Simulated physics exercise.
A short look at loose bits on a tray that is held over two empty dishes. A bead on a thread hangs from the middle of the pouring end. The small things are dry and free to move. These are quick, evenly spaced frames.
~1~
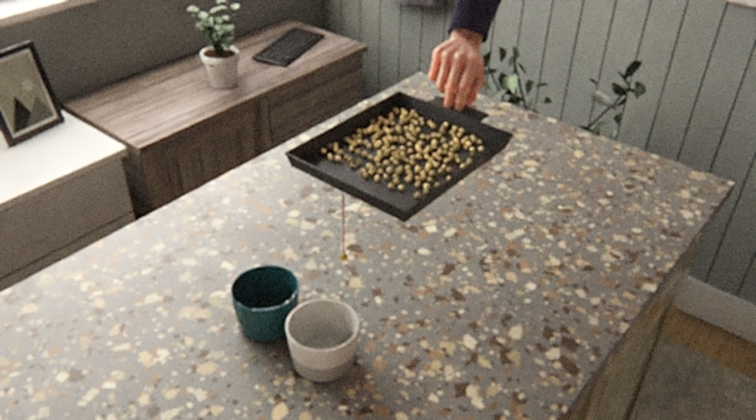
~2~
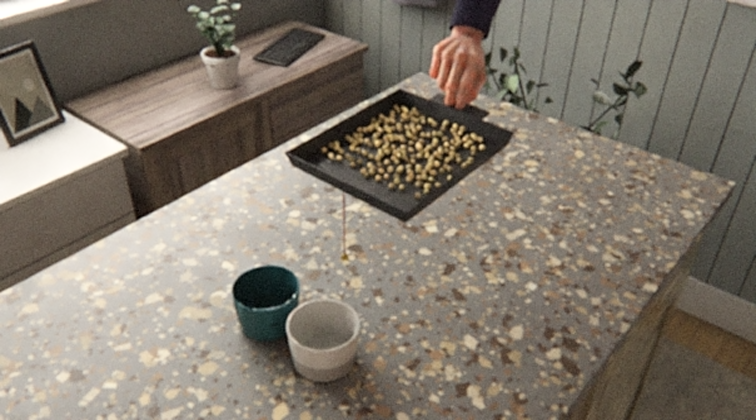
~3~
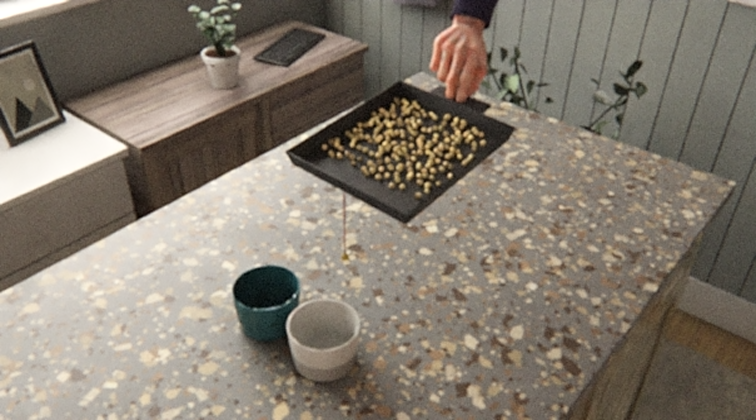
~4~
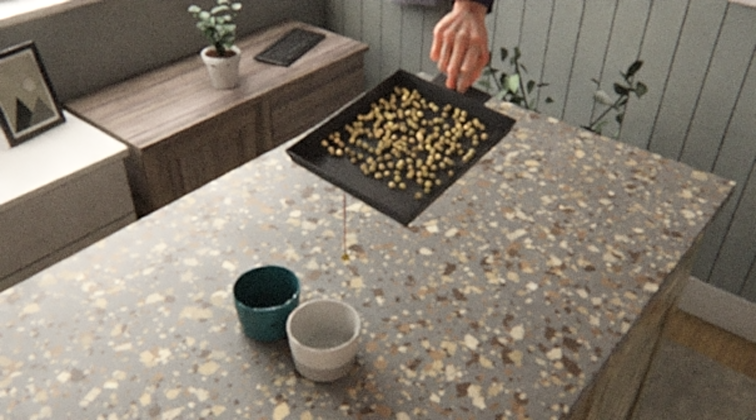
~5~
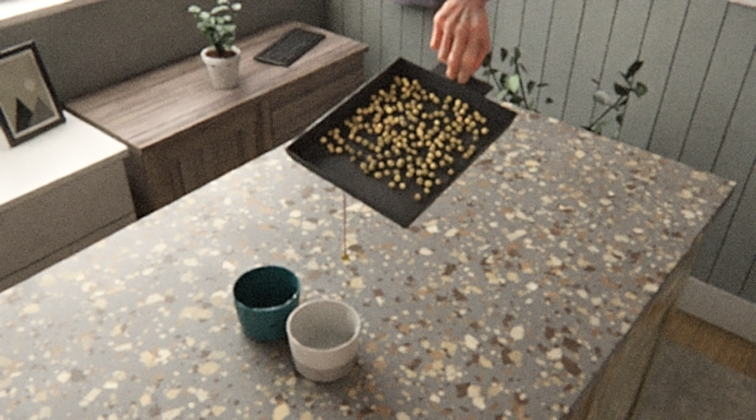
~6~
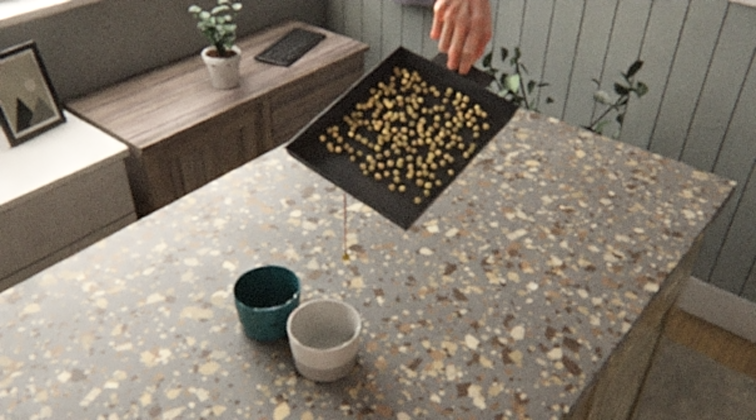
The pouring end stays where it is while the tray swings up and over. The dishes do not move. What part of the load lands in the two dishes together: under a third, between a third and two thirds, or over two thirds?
They take less than a third between them.
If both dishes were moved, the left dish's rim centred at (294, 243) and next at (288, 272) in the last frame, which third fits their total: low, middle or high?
First under a third, then under a third.
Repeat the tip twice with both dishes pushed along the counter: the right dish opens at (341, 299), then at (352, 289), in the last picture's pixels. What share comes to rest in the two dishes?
The first gives 10 %, the second 10 %.
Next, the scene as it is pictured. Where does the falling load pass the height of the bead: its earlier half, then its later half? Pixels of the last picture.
First near (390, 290), later near (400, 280).
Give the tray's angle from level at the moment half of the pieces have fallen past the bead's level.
At some 100 degrees.
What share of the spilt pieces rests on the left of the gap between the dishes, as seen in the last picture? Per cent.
Near 0 %.
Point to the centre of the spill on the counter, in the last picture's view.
At about (405, 348).
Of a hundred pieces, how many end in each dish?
The left dish has 0 per cent, the right dish has 0.
Soon, tray tipped steeply; most on the tray; a stray few in the right dish; a stray few outside both; a small part in the air.
A while on, tray tipped past a quarter turn; about a quarter on the tray; a stray few in the right dish; about half outside both; about a quarter in the air.
Towards the end, tray tipped past a quarter turn; a stray few in the right dish; nearly all outside both.
Finally, tray tipped past a quarter turn; a stray few in the right dish; none in the left dish; nearly all outside both.
